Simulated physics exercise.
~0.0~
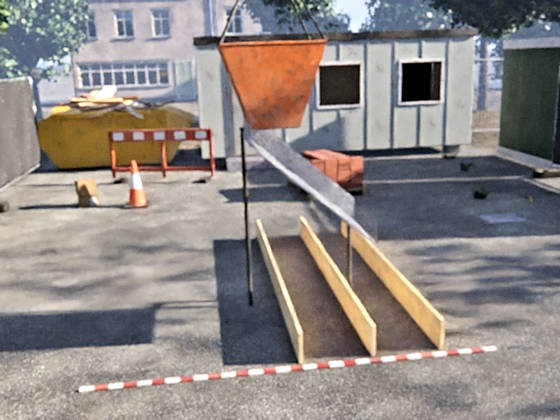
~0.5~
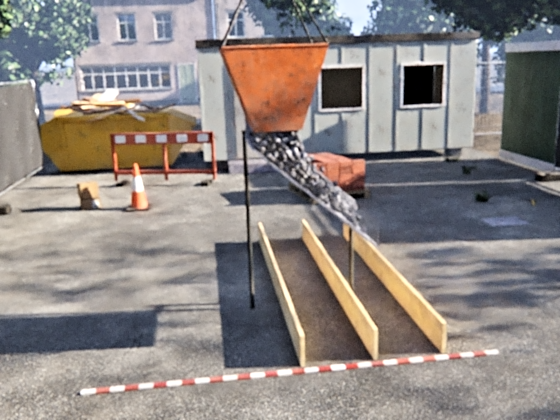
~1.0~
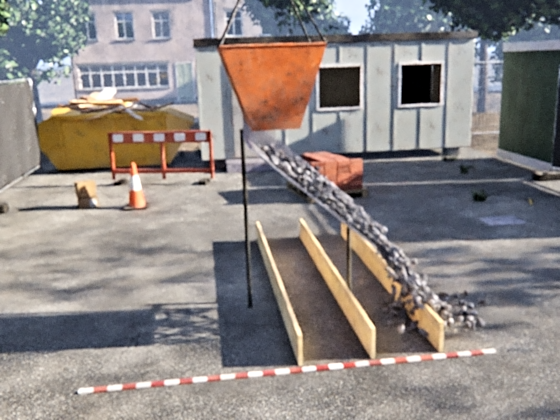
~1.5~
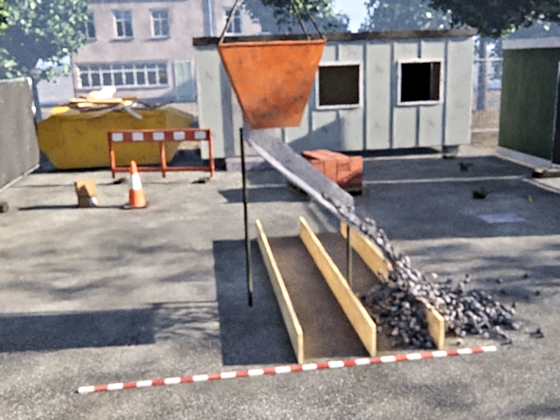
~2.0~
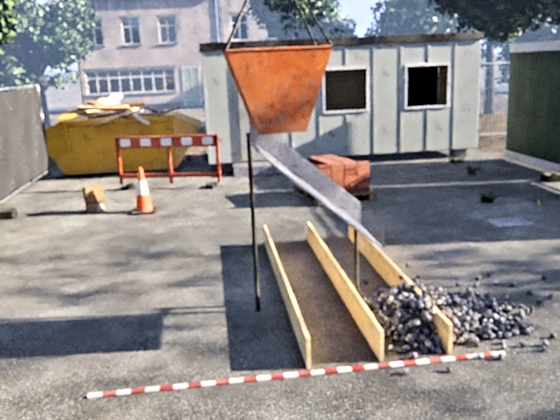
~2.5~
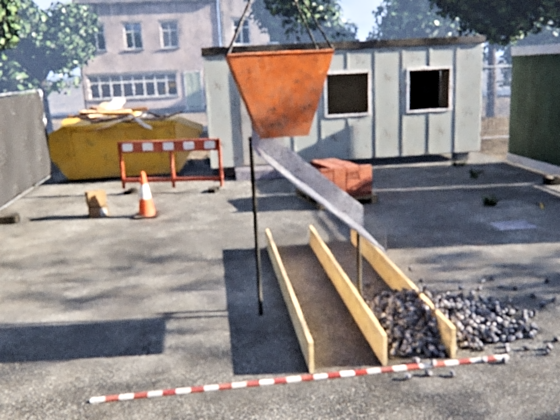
At first, an orange skip hangs still above a sloping steel chute in a paved yard, with three wooden boards forming two bays below and a red and white striped pole lying in front. Grey stones then pour from the skip onto the steel and slide down to the right. They stream off the lower end, dropping into the right bay and spilling over the far right board. The last stones leave the chute as the heap spreads. It ends with the stones at rest, roughly half in the right bay and half scattered on the ground beyond, while the left bay looks practically empty.
